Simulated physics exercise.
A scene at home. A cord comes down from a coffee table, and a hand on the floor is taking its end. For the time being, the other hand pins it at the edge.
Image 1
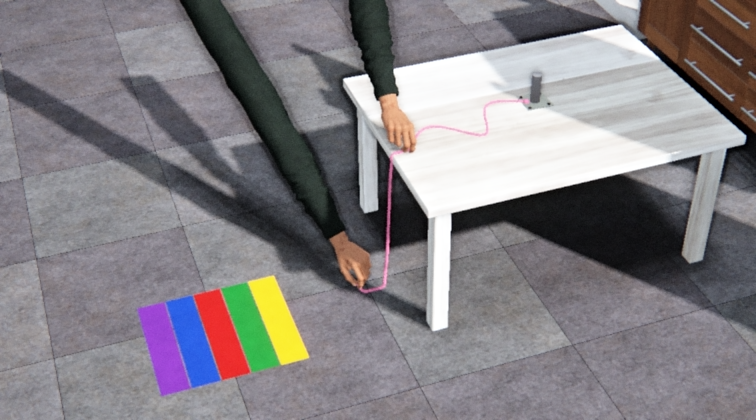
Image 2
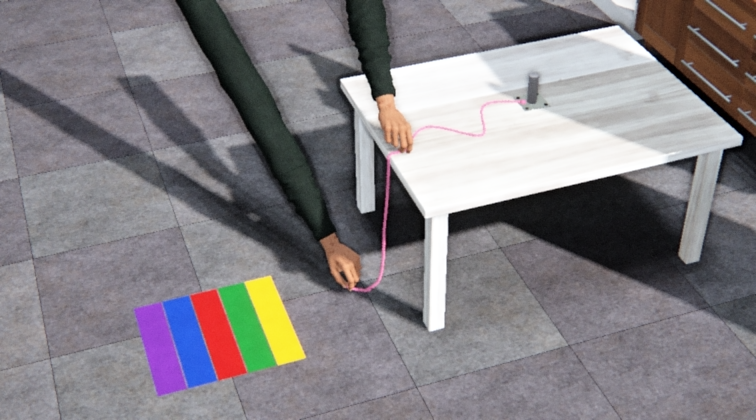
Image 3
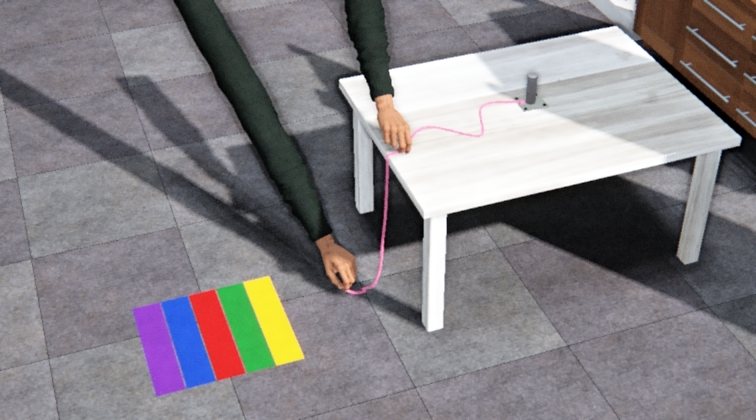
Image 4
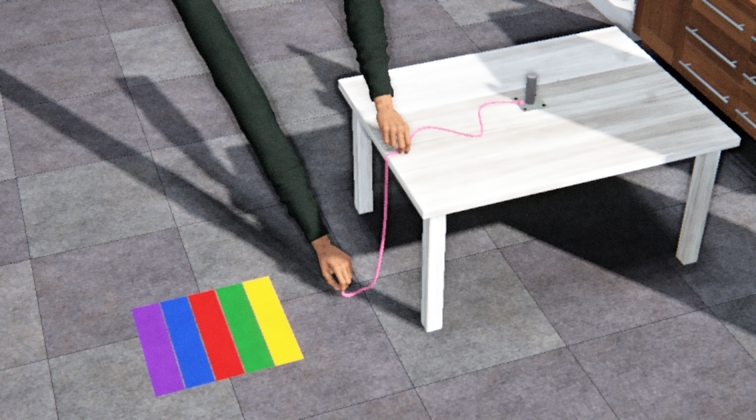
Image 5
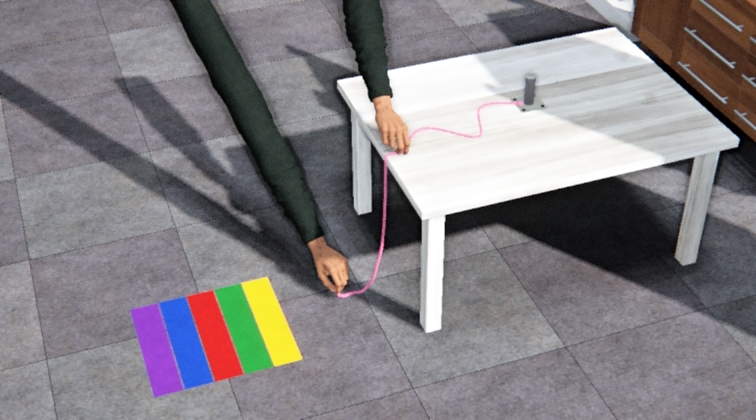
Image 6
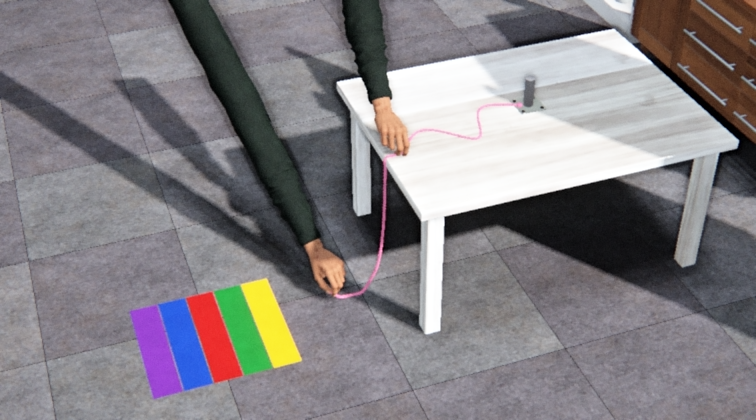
A hand near the floor drew the end of a pink cord slightly left, toward some coloured stripes, while another hand held the cord at the edge of a white coffee table.
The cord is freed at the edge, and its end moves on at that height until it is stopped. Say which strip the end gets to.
It gets to the blue strip.
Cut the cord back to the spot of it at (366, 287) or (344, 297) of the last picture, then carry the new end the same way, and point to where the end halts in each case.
Result 1: (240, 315). Result 2: (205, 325).
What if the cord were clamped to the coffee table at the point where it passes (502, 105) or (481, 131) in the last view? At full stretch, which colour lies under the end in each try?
Try 1: Blue; try 2: Red.
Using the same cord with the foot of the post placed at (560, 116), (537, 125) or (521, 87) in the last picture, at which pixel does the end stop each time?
The places come out near (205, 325), (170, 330) and (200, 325).
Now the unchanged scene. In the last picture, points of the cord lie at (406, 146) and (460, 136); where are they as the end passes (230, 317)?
First point (375, 177), second point (423, 139).
A little later, end near (230, 317); over green.
Next, end near (200, 325); over red.
When it is tight, end near (182, 329); over blue. Over blue.
